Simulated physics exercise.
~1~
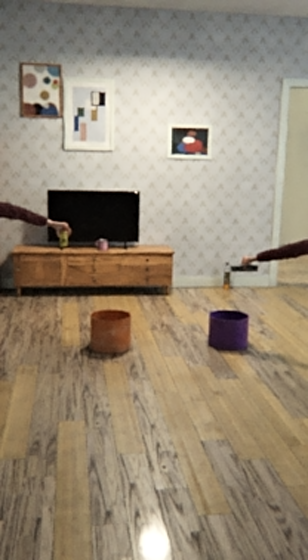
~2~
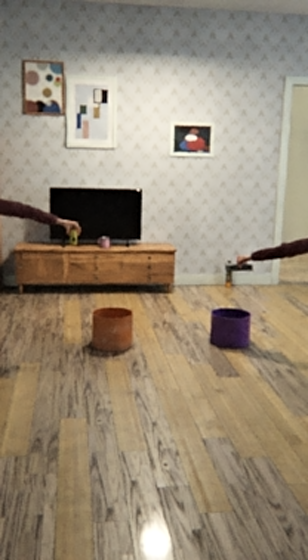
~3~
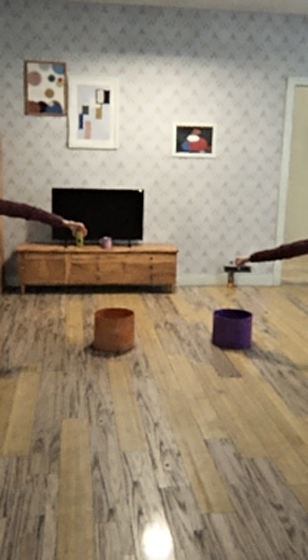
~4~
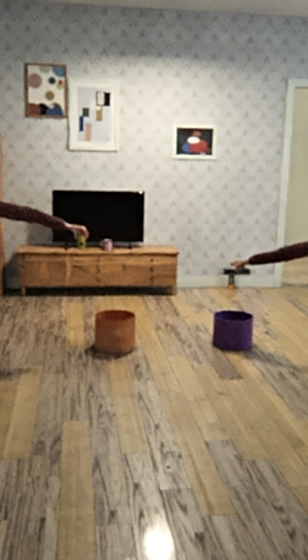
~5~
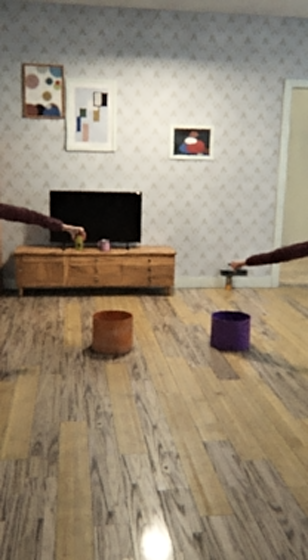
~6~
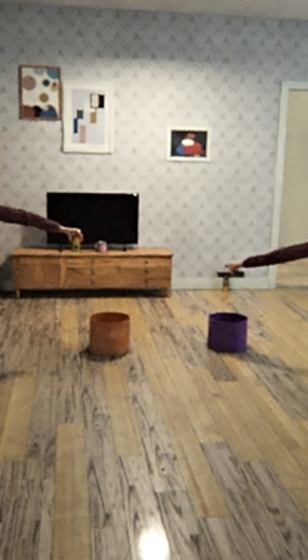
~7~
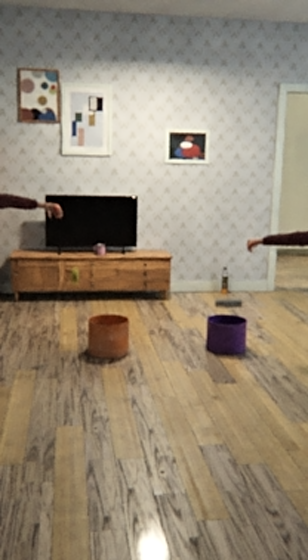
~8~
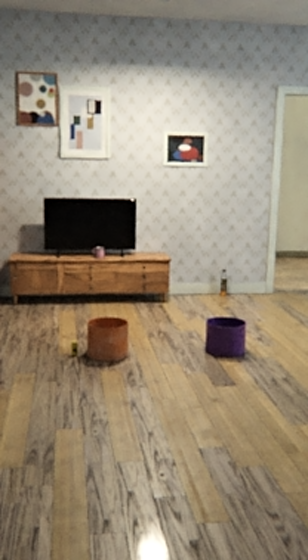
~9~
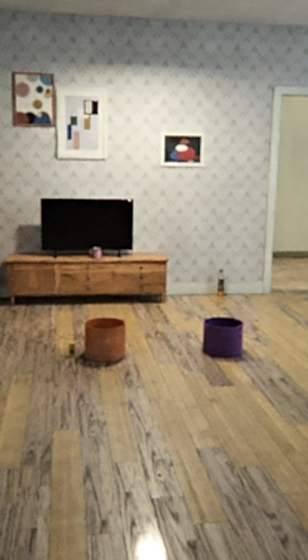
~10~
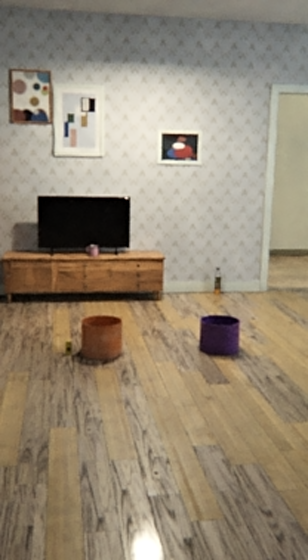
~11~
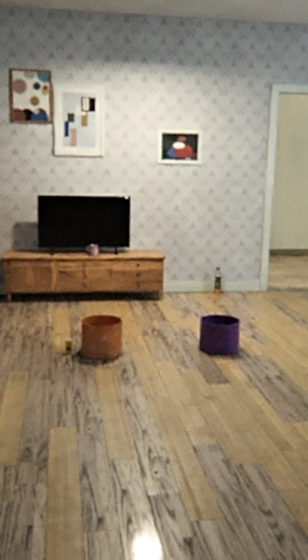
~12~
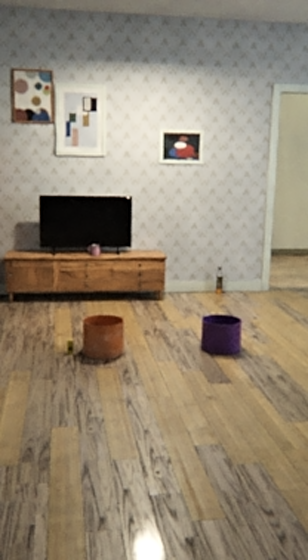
A small yellow shaker and a dark grey case were held out by two hands above an orange bucket and a purple one, then released; the shaker landed on the floor left of the orange bucket, while the case dropped into the purple one.
